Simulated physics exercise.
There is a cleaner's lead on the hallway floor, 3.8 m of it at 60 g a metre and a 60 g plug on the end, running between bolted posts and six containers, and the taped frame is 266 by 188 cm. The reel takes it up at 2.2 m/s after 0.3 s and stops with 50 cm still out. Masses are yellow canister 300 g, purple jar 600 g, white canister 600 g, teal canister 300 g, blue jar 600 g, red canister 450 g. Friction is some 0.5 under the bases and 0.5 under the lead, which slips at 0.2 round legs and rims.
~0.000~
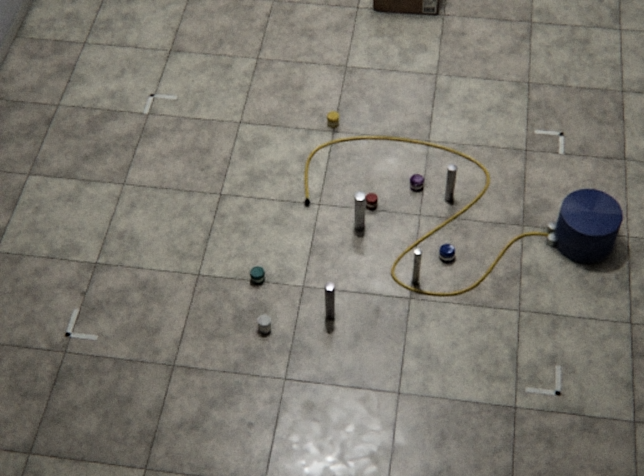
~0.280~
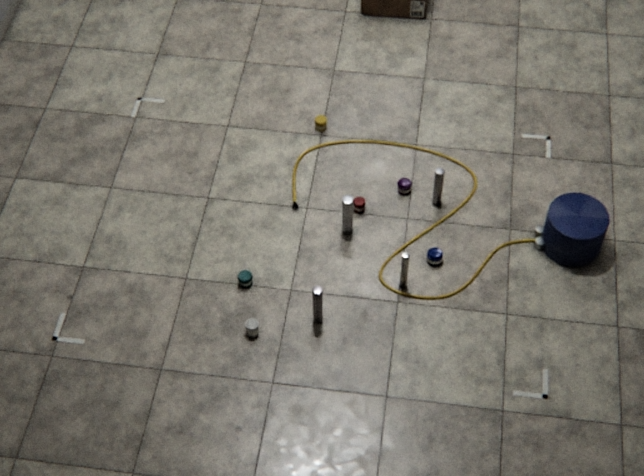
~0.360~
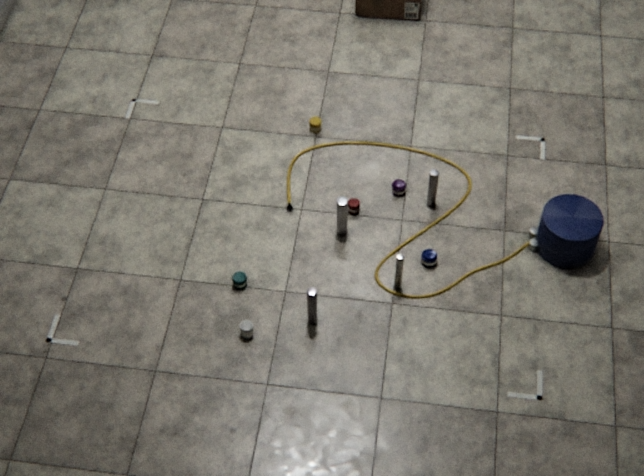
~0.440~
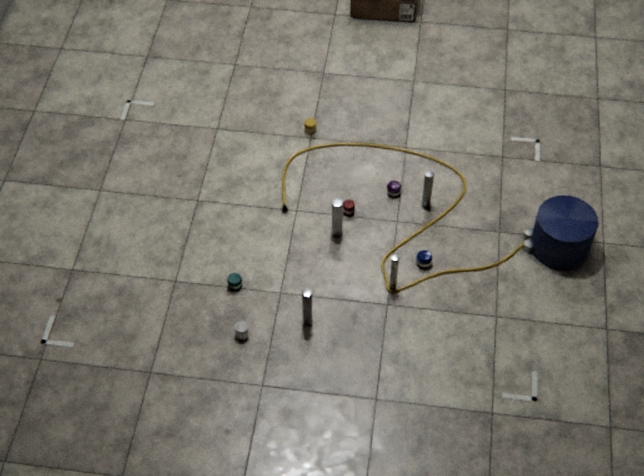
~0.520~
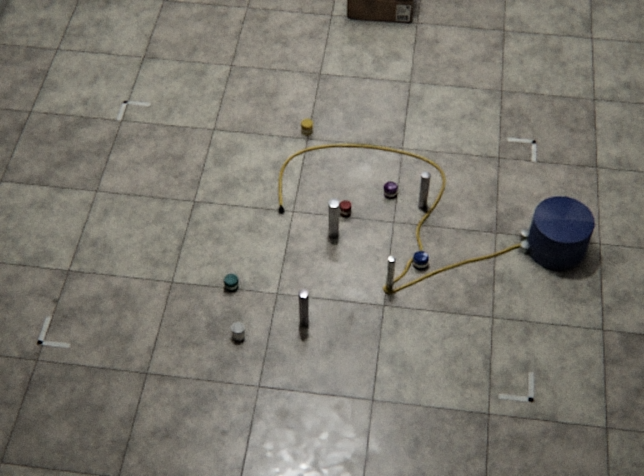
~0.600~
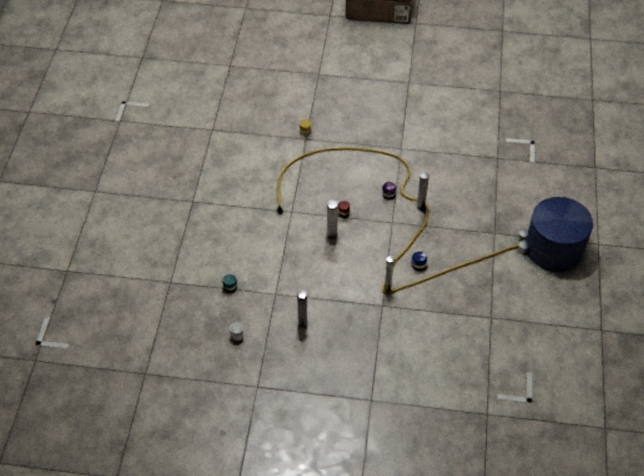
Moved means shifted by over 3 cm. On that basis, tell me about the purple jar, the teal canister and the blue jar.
The purple jar has the same spot, the teal canister has the same spot, the blue jar finds a new spot.
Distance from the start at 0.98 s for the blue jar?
The blue jar has moved 0 cm.
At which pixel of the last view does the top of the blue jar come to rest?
It comes to rest close to (409, 293).
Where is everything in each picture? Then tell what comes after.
In the first frame, purple jar (417, 178); teal canister (257, 272); blue jar (448, 249); posts (453, 167) (360, 195) (418, 251) (330, 286); lead runs through (507, 246) (401, 284) (465, 209) (430, 145) (312, 154).
In the second frame, lead runs through (496, 250) (453, 212) (300, 158).
In the third frame, lead runs through (507, 259) (447, 214) (295, 159).
In the fourth frame, lead runs through (517, 250) (442, 215) (290, 161).
In the fifth frame, lead runs through (538, 247) (419, 226) (287, 162).
In the sixth frame, purple jar (389, 186); teal canister (229, 279); blue jar (420, 257); lead runs through (441, 273) (411, 243) (406, 163) (290, 163).
At 1.0 s, plug at (315, 204); nothing else has moved.
At 1.4 s, plug at (468, 246); nothing else has moved.
At 1.7 s, plug at (494, 329); blue jar 23 cm off its start at (410, 291).
At 2.1 s, plug at (551, 217); blue jar 26 cm off its start.
At 2.9 s, plug at (466, 199); blue jar 26 cm off its start at (409, 293), purple jar 0 cm off its start at (389, 186), teal canister 0 cm off its start at (229, 279).
